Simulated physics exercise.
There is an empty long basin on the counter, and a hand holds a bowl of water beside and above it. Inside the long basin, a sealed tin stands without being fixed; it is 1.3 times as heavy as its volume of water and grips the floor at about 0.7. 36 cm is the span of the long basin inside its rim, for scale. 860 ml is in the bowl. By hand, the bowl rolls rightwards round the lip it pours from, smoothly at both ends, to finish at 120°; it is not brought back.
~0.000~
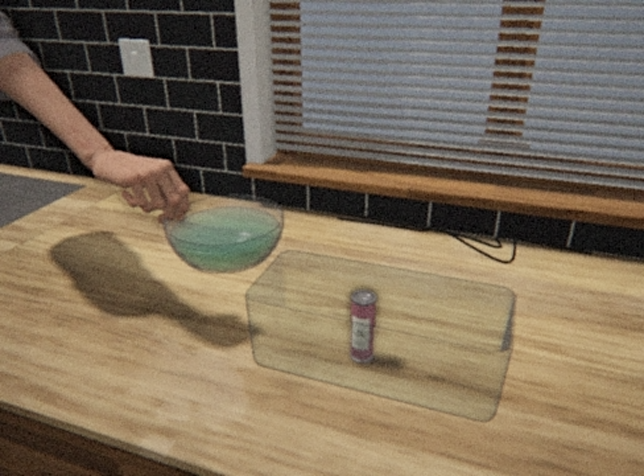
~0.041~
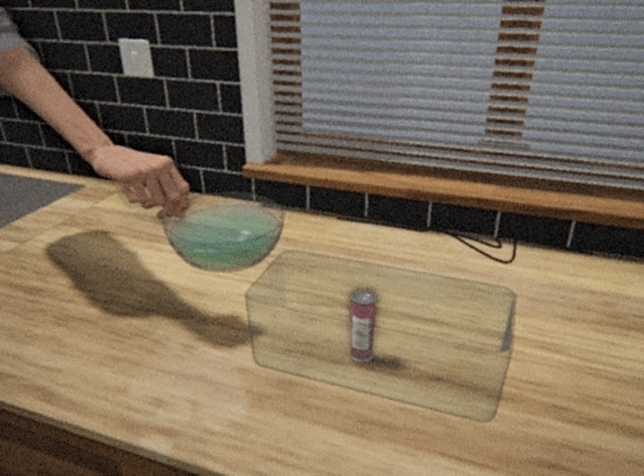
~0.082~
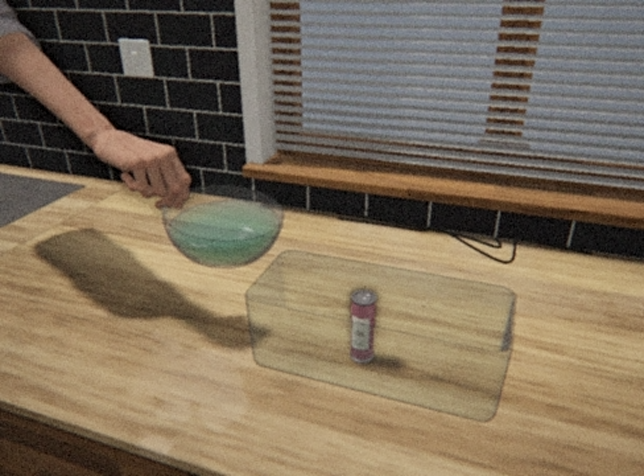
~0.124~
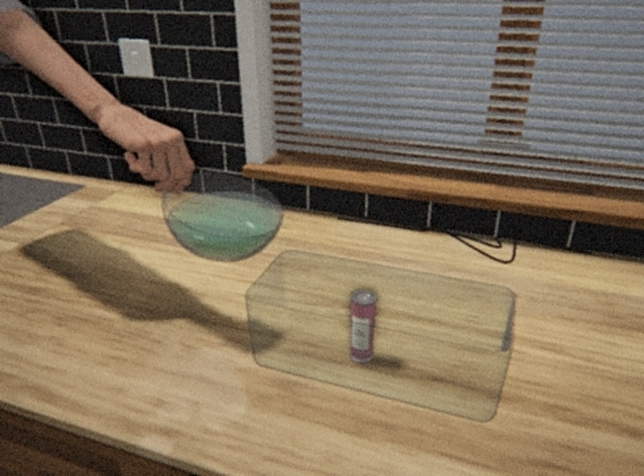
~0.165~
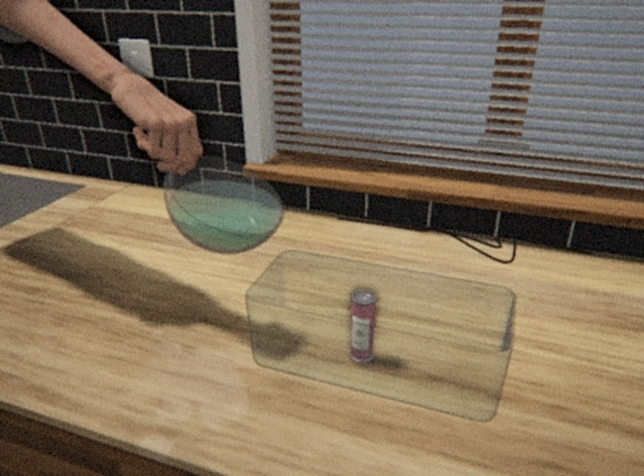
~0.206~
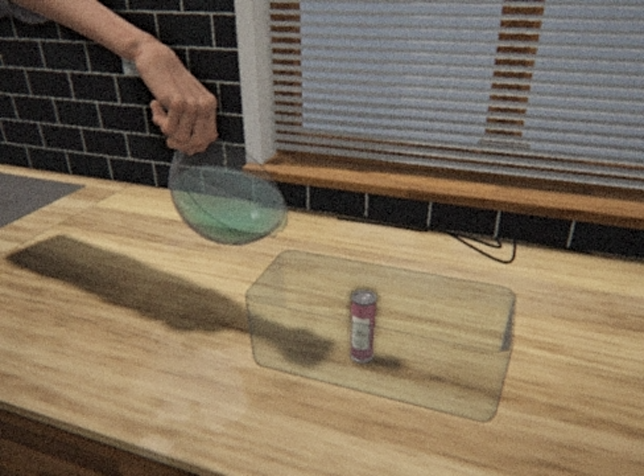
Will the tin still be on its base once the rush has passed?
It tips.
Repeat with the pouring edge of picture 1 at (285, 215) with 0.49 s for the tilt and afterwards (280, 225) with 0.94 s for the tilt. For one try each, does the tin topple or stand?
Try 1: Still standing; try 2: Tipped over.
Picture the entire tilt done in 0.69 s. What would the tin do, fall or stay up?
In that case the tin overturns.
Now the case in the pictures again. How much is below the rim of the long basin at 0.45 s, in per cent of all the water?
I'd estimate some 24 percent of the liquid.
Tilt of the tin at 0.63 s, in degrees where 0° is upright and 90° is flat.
Near 30 degrees.
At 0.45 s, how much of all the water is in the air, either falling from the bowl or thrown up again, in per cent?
Around 64 in a hundred.
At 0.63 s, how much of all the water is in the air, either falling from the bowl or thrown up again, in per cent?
I'd say some 1 per cent is in the air.
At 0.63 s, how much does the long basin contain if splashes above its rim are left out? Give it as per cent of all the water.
I'd put it at roughly 100 per cent.
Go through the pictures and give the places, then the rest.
In the first picture, tilt 0°; pouring edge (278, 227); surface from (181, 219) to (277, 235); the long basin's rim runs from (265, 273) to (514, 321); the tin's top is at (364, 300).
In the second picture, tilt 2°; pouring edge (278, 227); surface from (180, 217) to (278, 233).
In the third picture, tilt 7°; pouring edge (278, 228); surface from (180, 212) to (278, 229).
In the fourth picture, tilt 16°; pouring edge (278, 228); surface from (179, 201) to (278, 223).
In the fifth picture, tilt 27°; pouring edge (277, 228); surface from (180, 187) to (280, 223); 1 per cent is over the edge.
In the sixth picture, tilt 41°; pouring edge (277, 228); surface from (184, 170) to (263, 205); 5 per cent is over the edge.
After 0.45 s the tilt is 115° and 13 per cent is still to pour; the tin stands where it began.
After 0.63 s the tilt is 120° and 0 per cent is still to pour; the tin leans 29°.
After 0.82 s the tilt is 120° and 0 per cent is still to pour; the tin lies on its side.
After 1.02 s the tilt is 120° and 0 per cent is still to pour; the tin lies on its side.
In the end the tin lies on its side.
